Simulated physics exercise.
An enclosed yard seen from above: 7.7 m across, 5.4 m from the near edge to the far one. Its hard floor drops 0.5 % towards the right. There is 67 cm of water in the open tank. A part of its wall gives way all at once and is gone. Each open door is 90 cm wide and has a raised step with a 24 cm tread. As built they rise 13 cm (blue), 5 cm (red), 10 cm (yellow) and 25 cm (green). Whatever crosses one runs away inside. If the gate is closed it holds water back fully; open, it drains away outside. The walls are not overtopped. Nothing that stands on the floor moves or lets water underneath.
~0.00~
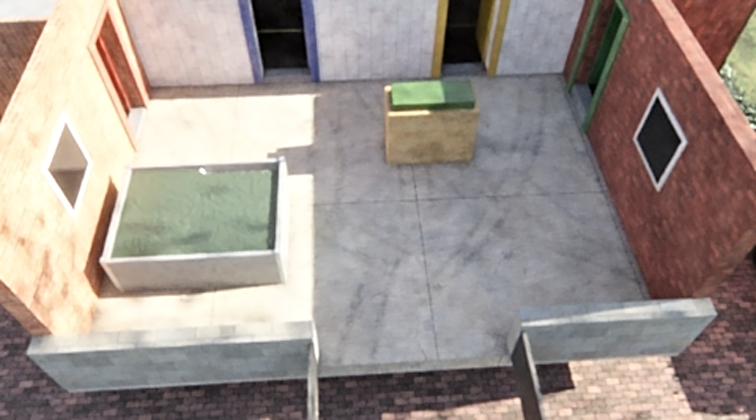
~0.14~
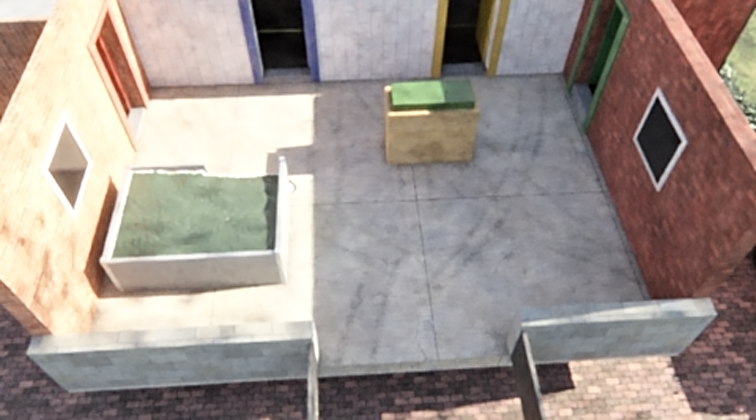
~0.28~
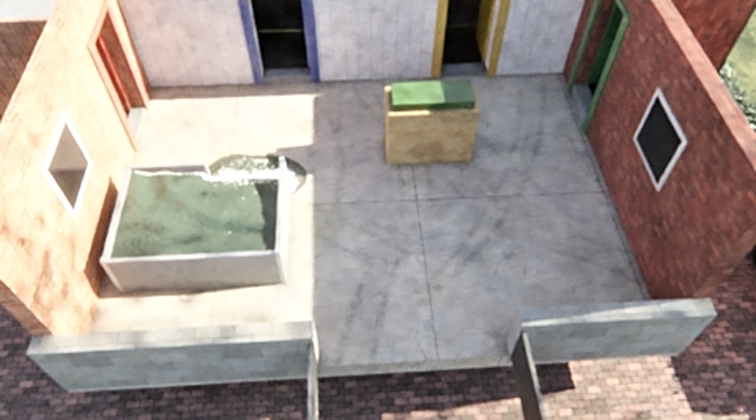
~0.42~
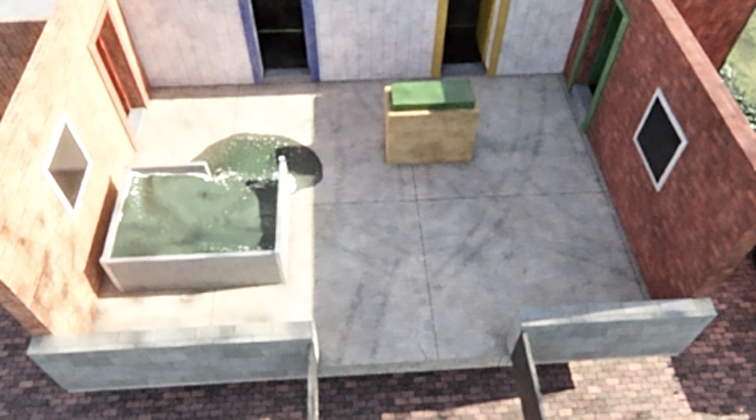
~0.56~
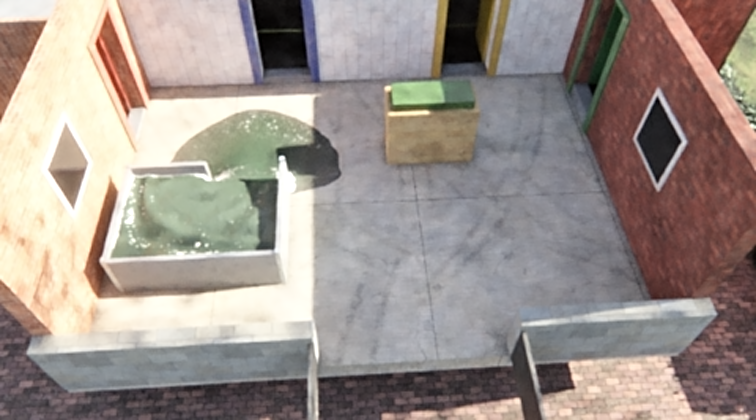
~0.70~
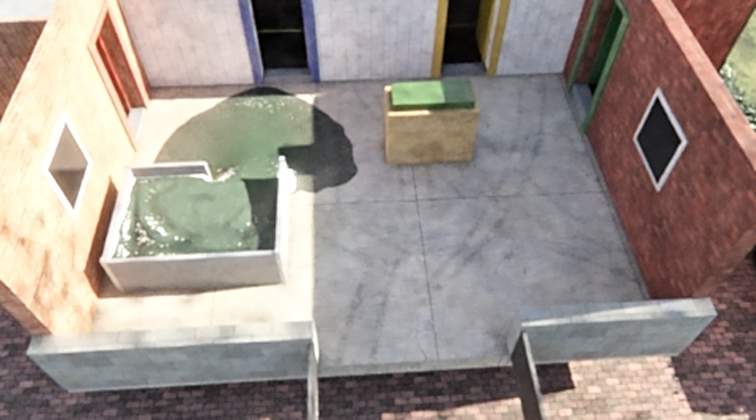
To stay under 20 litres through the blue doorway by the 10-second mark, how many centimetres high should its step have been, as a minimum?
It would have to be roughly 27 cm high.
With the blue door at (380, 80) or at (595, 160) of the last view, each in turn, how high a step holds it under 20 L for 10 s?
Roughly 12.0 and 7.5 cm.
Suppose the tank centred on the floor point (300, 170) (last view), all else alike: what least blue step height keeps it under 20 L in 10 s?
Then roughly 26 cm.
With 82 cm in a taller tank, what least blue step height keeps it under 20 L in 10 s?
About 34 cm.
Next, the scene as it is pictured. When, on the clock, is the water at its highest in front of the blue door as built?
At about 1.8 s.
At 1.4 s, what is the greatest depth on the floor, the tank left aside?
About 34 cm.
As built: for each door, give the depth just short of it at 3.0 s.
Depths in cm: Blue 23, red 11, yellow 10, green 2.
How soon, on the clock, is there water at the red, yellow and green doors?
Red 1.1 s, yellow 2.0 s, green 3.0 s.
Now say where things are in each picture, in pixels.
In the first frame, the open tank at (200, 210) is whole and still, 67 cm deep; the blue door at (281, 37) is dry.
In the second frame, the front is at a hidden place, 0.3 m from the gap on the far side; 0.2 m2 of floor is wet, 67 cm left at the back.
In the third frame, the gap is on the far side, the front 0.8 m out at (229, 159); the back of the open tank holds 67 cm.
In the fourth frame, the front is at (245, 135), 1.3 m from the gap on the far side; 2.0 m2 of floor is wet, 64 cm left at the back.
In the fifth frame, the front is at (244, 114), 1.9 m from the gap on the far side; 3.5 m2 of floor is wet, 57 cm left at the back.
In the sixth frame, the gap is on the far side, the front 2.5 m out at (253, 91); the back of the open tank holds 58 cm; 0.3 m in a straight line remain to the blue door at (281, 37).
After 1.4 s water covers 25 % of the floor, deepest (34 cm) near (263, 185); 26 cm at the blue door, 45 litres in over its 13 cm step.
After 3.0 s water covers 40 % of the floor, deepest (24 cm) near (151, 93); 23 cm at the blue door, 181 litres in over its 13 cm step.
After 10.0 s water covers 90 % of the floor, deepest (12 cm) near (654, 330); 8 cm at the blue door, 217 litres in over its 13 cm step.
At the blue door as built, the water arrived by 0.8 s and peaked near 32 cm at 1.8 s.
With a step of 22.5 cm, 52 litres would have come in within the 10 s; with 30.5 cm, 5 litres. So under 20 litres takes about 27 cm.
